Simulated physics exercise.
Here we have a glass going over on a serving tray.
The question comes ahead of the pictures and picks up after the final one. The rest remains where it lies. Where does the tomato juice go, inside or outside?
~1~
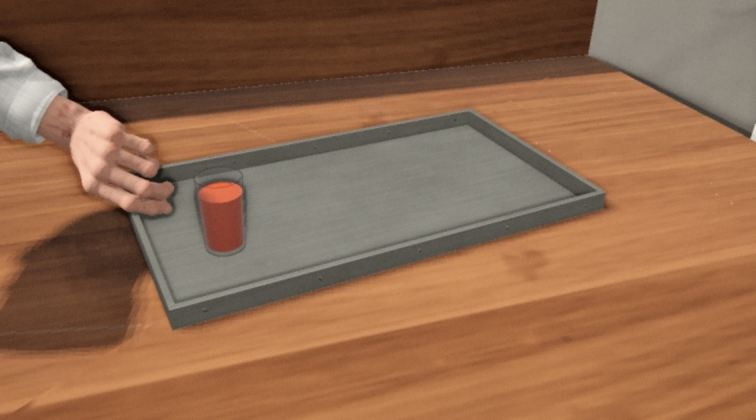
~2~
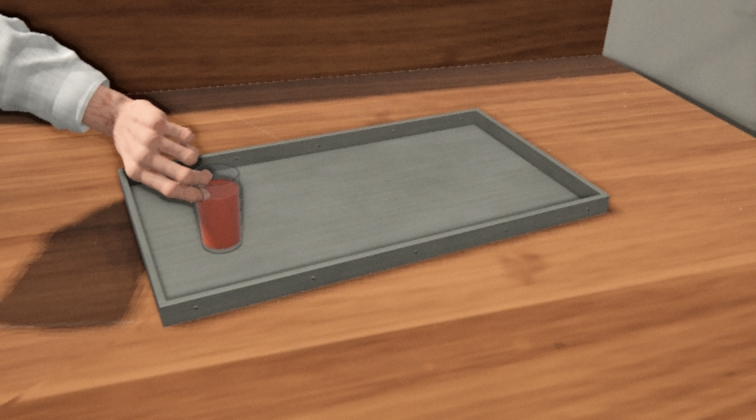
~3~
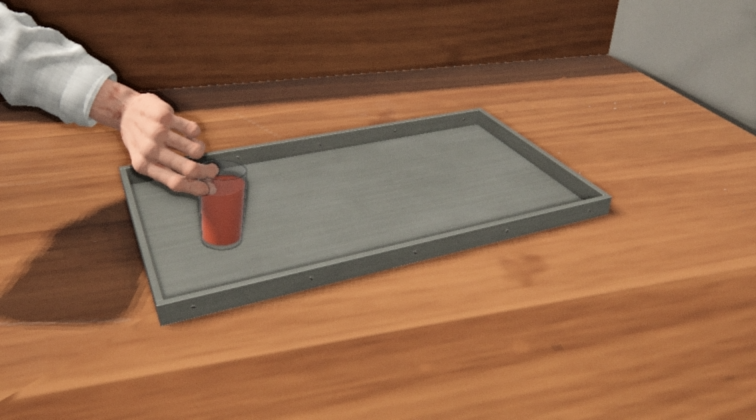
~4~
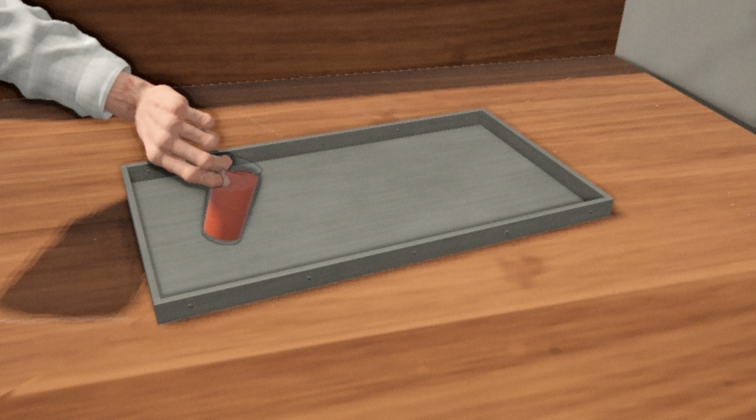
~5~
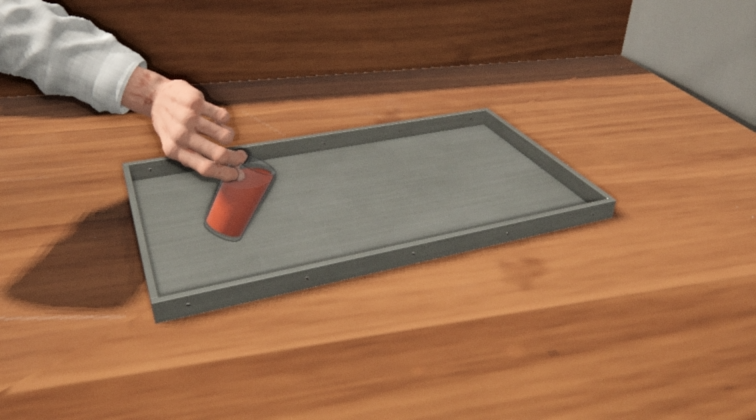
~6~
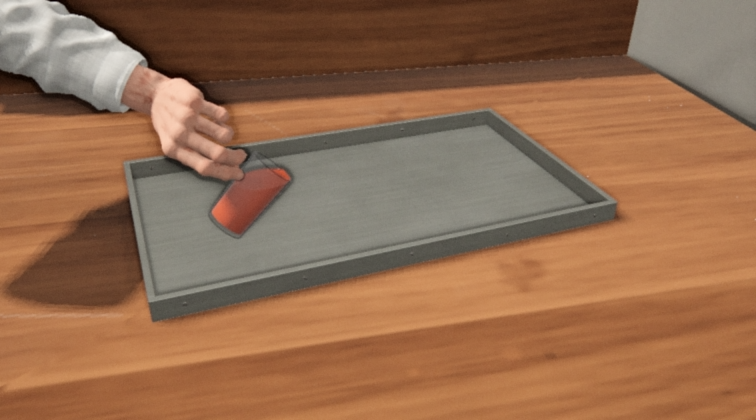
The tomato juice is held by the rim.
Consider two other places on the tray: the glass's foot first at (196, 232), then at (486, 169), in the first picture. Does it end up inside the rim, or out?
First it keeps within the tray, then it wets the top as well.
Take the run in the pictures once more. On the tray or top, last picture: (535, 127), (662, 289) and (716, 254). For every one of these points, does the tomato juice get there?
Order as given: Left alone, next left alone, last left alone.
Next, the glass lies in the tray; the puddle covers about as much as a plate; the top is dry.
After that, the puddle covers about as much as a tray; the top is dry.
Finally, the puddle covers about as much as a tray; the top is dry.
